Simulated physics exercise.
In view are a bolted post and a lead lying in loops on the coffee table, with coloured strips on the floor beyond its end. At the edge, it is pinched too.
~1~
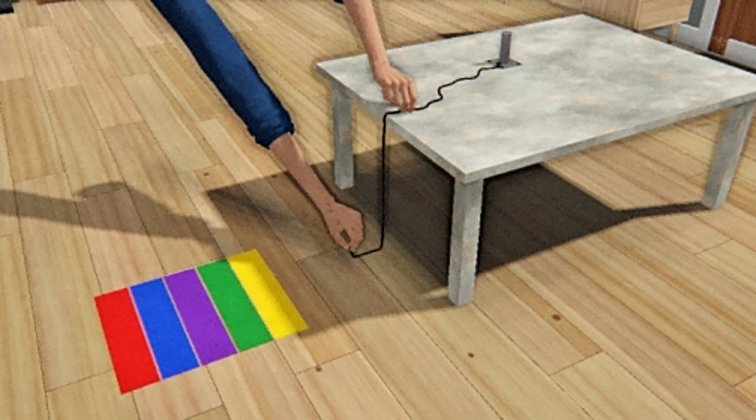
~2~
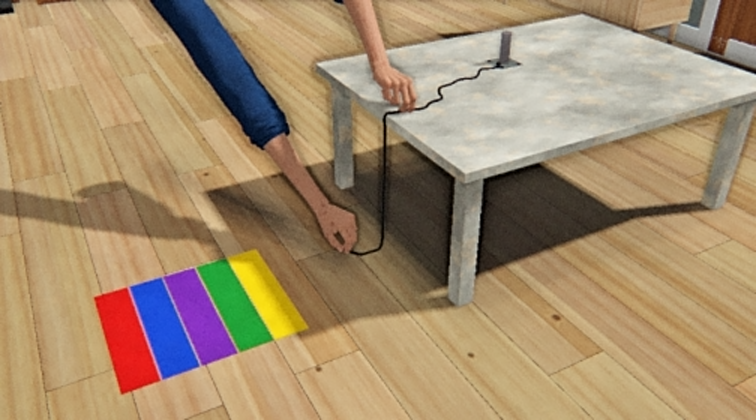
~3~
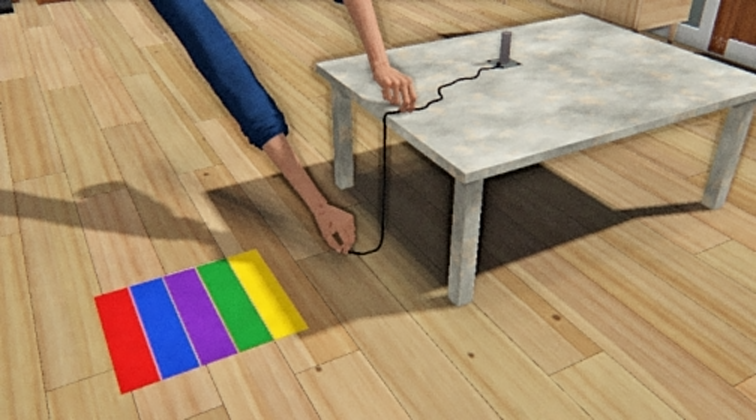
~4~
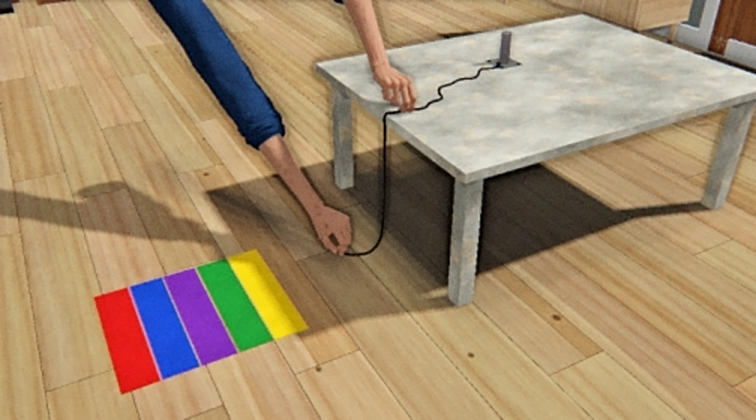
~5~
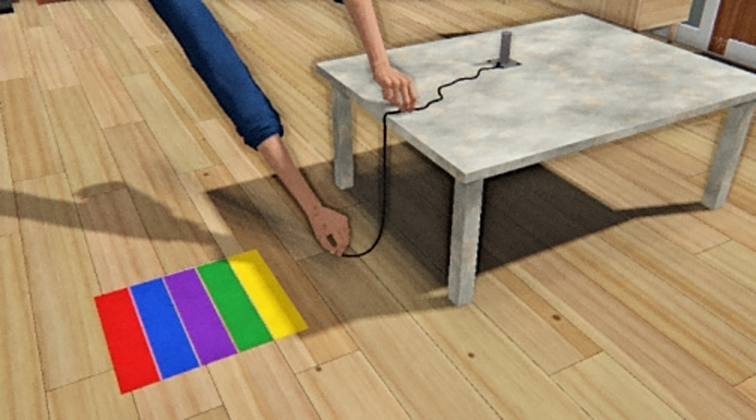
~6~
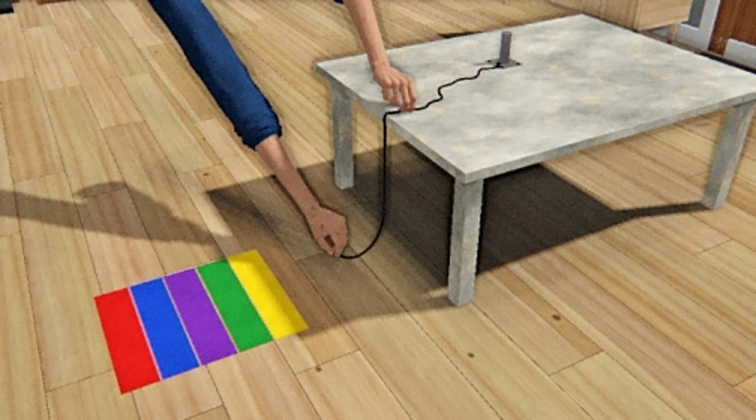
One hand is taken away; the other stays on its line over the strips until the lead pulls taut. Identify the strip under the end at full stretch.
Strip: Green.
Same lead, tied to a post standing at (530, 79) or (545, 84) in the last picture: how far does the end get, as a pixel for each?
In that order, about (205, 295) and (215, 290).
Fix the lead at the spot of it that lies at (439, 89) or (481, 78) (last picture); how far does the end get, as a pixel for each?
It would be somewhere around (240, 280) the first time and (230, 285) the second.
Soon after, end near (286, 268); short of the strips.
Then, end near (246, 281); over yellow.
At full stretch, end near (222, 288); over green. It gets as far as the green strip.
